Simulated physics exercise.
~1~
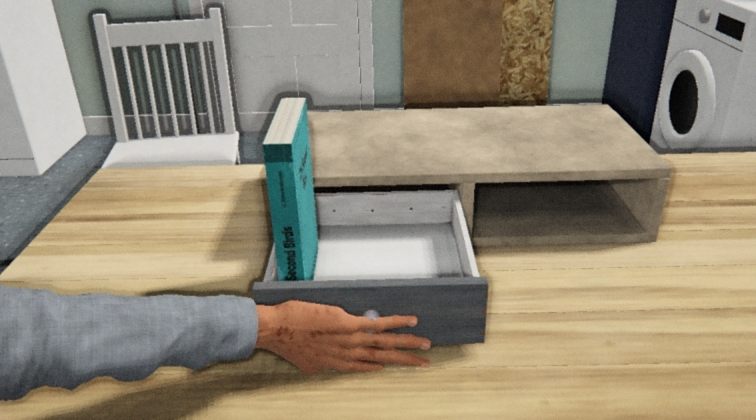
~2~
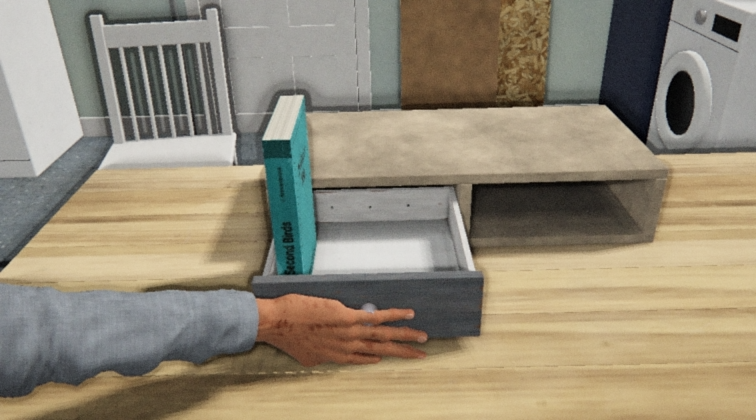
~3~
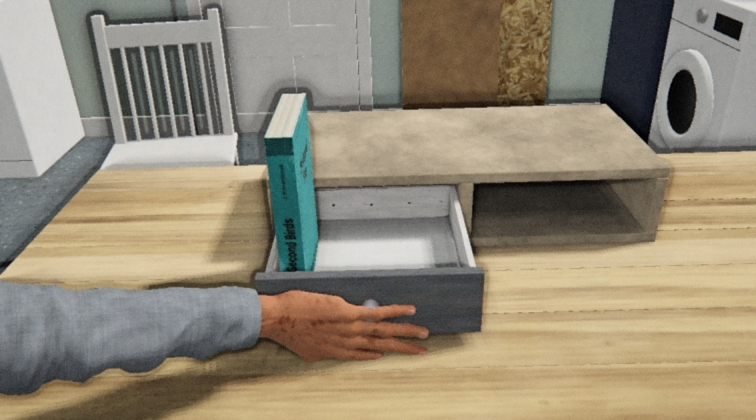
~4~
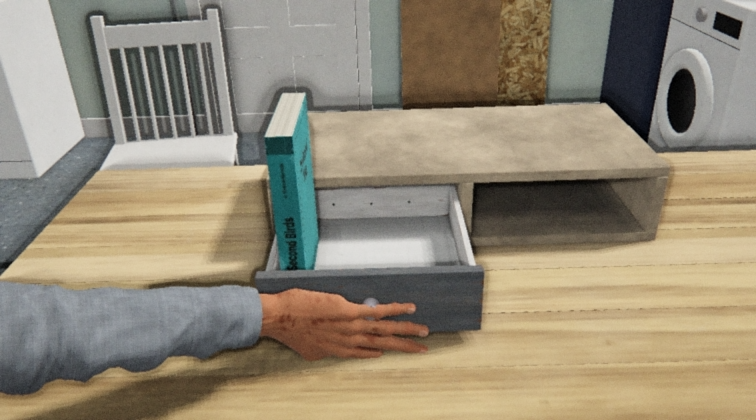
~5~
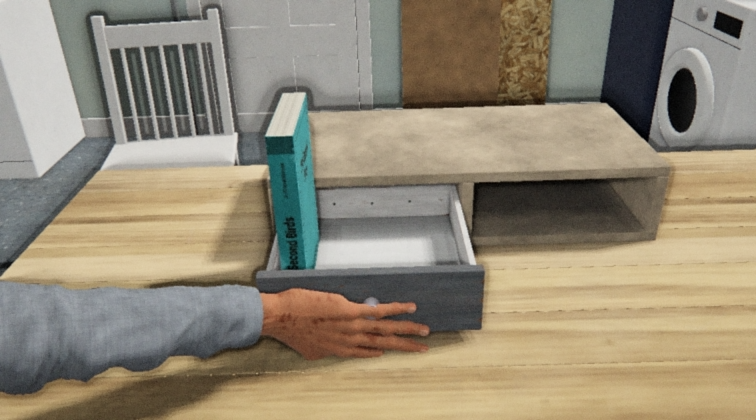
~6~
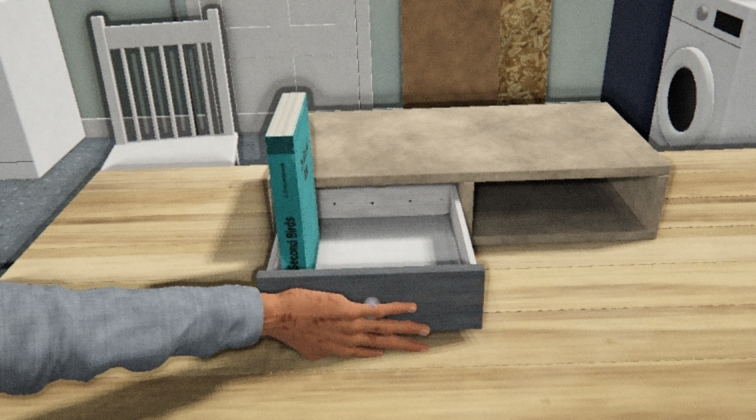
A hand in a grey-blue sleeve rested against the front of a wide-open drawer with a turquoise book standing upright inside at the left, and the drawer barely moved, shifting only slightly inward.
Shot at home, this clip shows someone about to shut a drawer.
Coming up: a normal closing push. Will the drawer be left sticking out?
Yes, it stays partly open.
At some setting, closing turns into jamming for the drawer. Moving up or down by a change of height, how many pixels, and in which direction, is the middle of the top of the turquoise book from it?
The switch happens after a shift of some 108 pixels down.
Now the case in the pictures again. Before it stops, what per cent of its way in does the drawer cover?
Near 25 in a hundred.
Then, 0.24 s after the last picture, drawer starting in.
Then, 0.60 s after the last picture, drawer stopped, still ajar.
At rest, the drawer will not close.
